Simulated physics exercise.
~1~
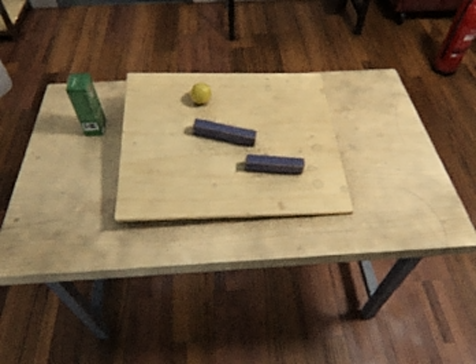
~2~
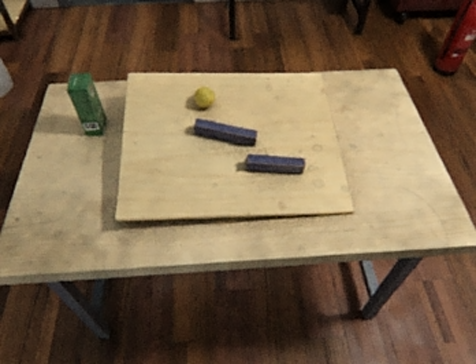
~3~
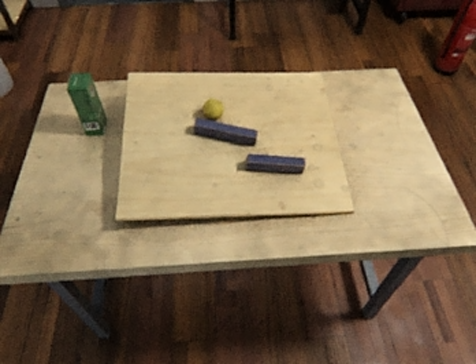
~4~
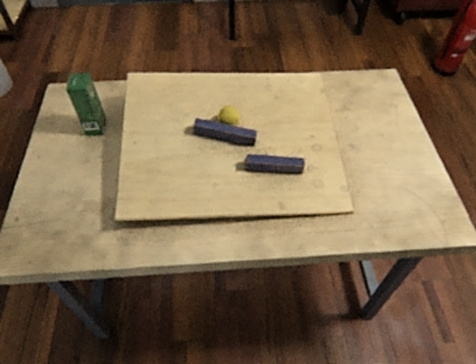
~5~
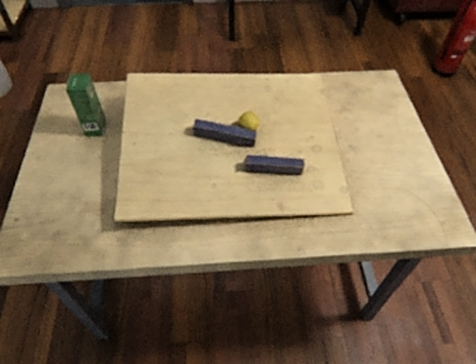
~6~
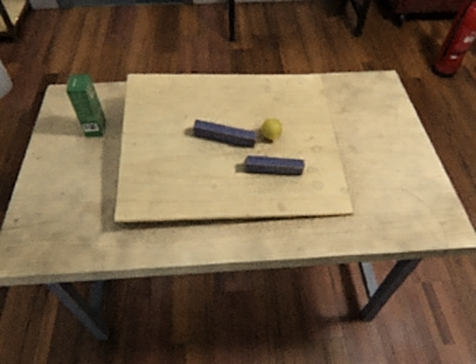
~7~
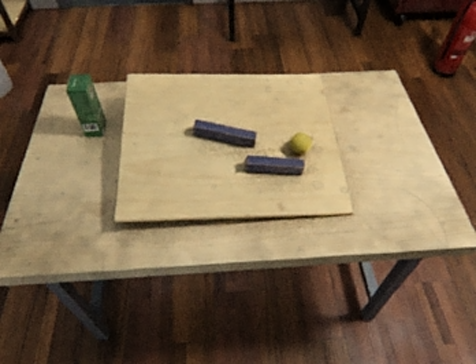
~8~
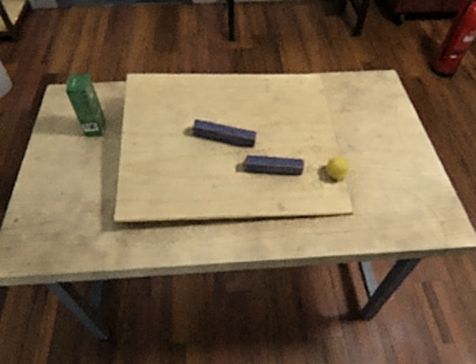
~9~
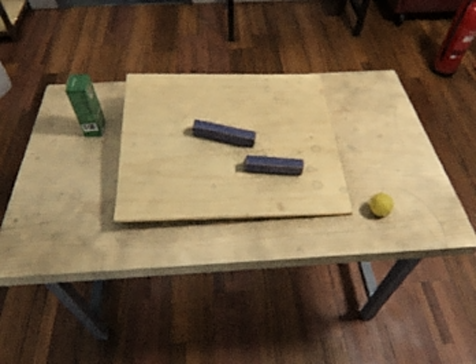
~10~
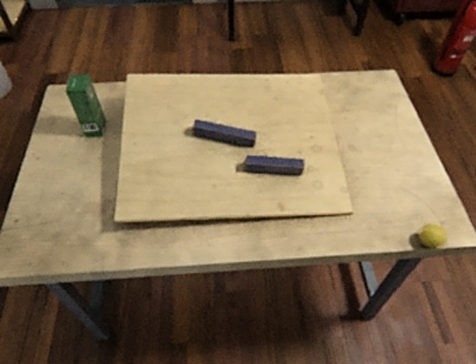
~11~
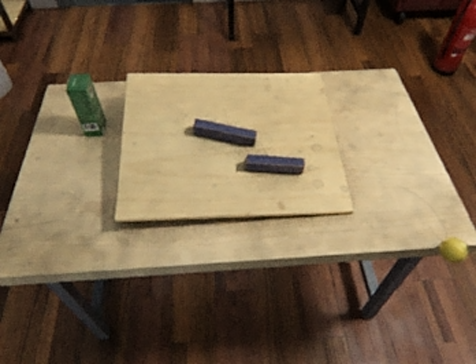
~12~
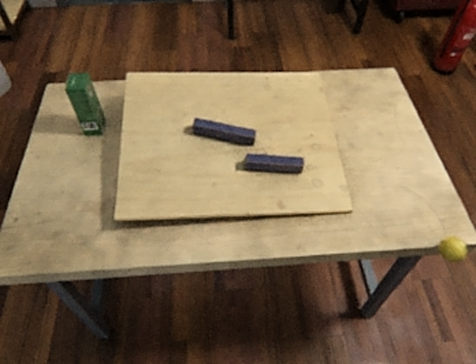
In a room with a dark wooden floor, a pale wooden table is seen from above and in front, with a wide board resting on it. Two dark bluish blocks lie on the board, a yellow lemon sits near its top edge, and a green carton stands to the left. The lemon rolls slowly right and down, passing along the back of the upper block. It clears that block, skirts the right end of the lower one and leaves the board. Gaining pace, it crosses the tabletop to the near right corner, where it ends at the table's right edge, while the carton stays standing.
